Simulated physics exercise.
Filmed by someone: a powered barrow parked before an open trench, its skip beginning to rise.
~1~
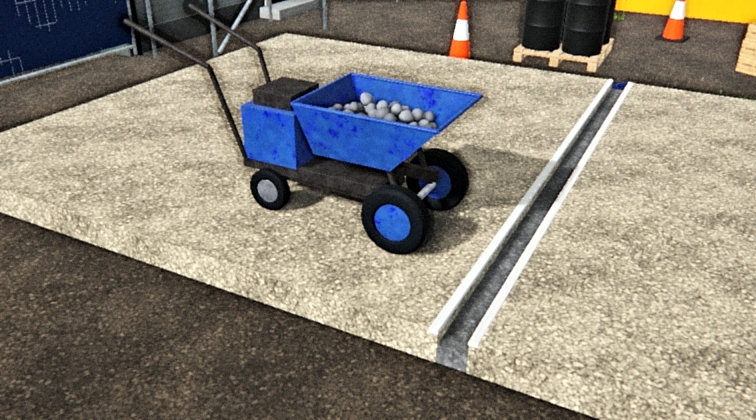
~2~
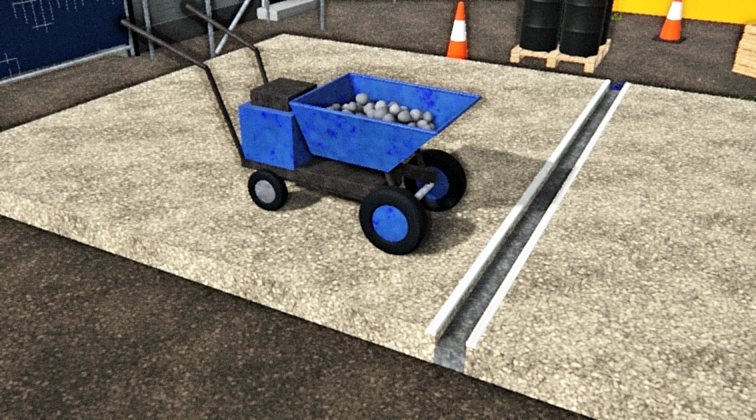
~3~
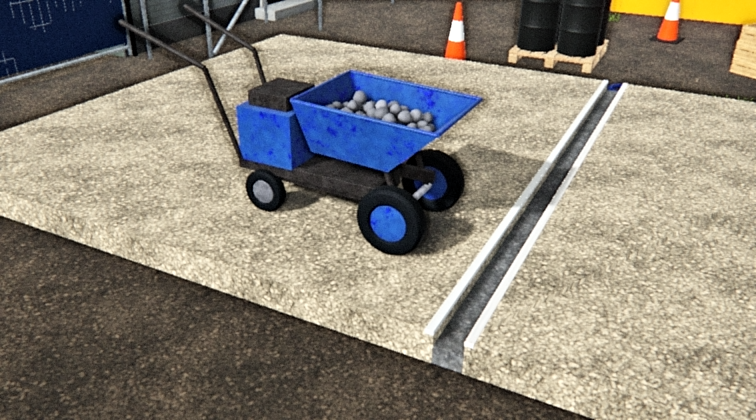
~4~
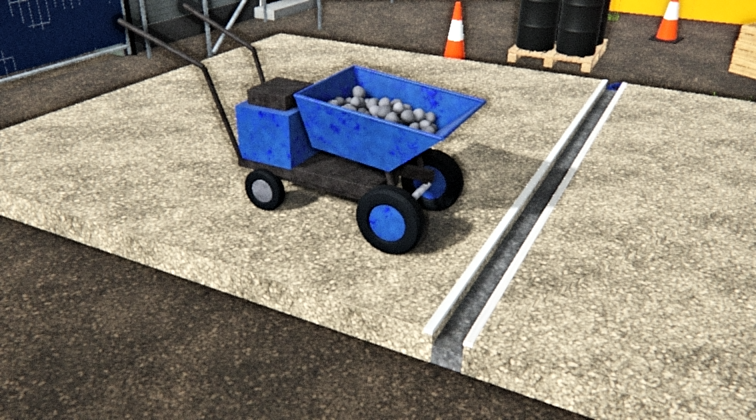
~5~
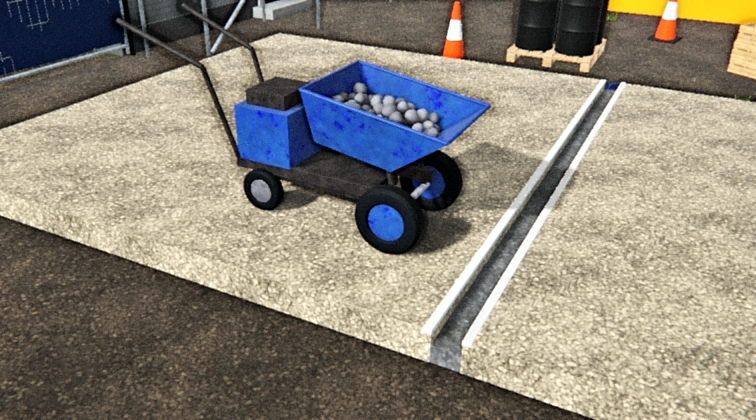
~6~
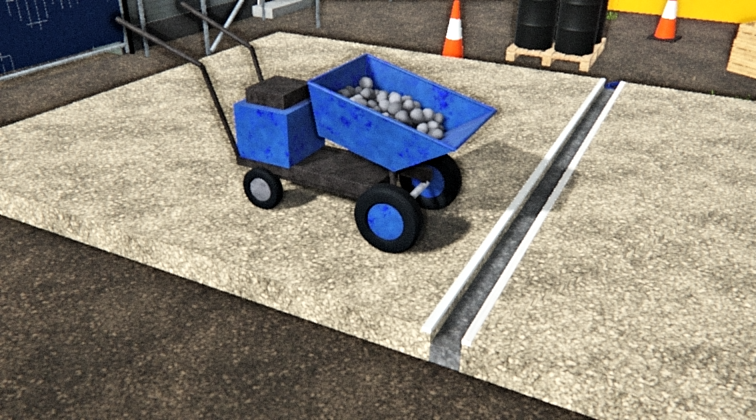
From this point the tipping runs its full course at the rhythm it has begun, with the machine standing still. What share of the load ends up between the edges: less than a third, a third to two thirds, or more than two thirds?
Its aim will yield a share short of a third.
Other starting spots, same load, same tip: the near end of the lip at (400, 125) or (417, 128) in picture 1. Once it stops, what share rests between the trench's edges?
First some 50, then 40 per cent.
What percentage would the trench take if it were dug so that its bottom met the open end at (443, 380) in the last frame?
The share would be around 10 per cent.
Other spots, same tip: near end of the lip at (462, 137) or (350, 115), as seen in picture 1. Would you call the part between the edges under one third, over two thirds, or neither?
At the first stop the answer is below one third, and at the second it is less than a third.
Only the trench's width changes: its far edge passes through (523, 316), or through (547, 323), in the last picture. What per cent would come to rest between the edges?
70 %, give or take, and then 80 %.
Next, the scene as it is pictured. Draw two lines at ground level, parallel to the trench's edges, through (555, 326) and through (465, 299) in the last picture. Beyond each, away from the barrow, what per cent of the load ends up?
Estimate, first then second: 20 %, 80 %.
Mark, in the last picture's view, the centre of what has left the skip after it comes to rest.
Near (558, 258).
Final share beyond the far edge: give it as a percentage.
Around 75 per cent.
Soon after the last picture, skip tipped steeply; all in the skip.
A little later, skip tipped right over; most in the skip; a stray few in or heaped over the trench; about a quarter beyond it; a stray few falling.
Later still, skip tipped right over; about a quarter in the skip; a small part in or heaped over the trench; most beyond it.
At rest, skip tipped right over; about a quarter in the skip; a small part in or heaped over the trench; most beyond it.
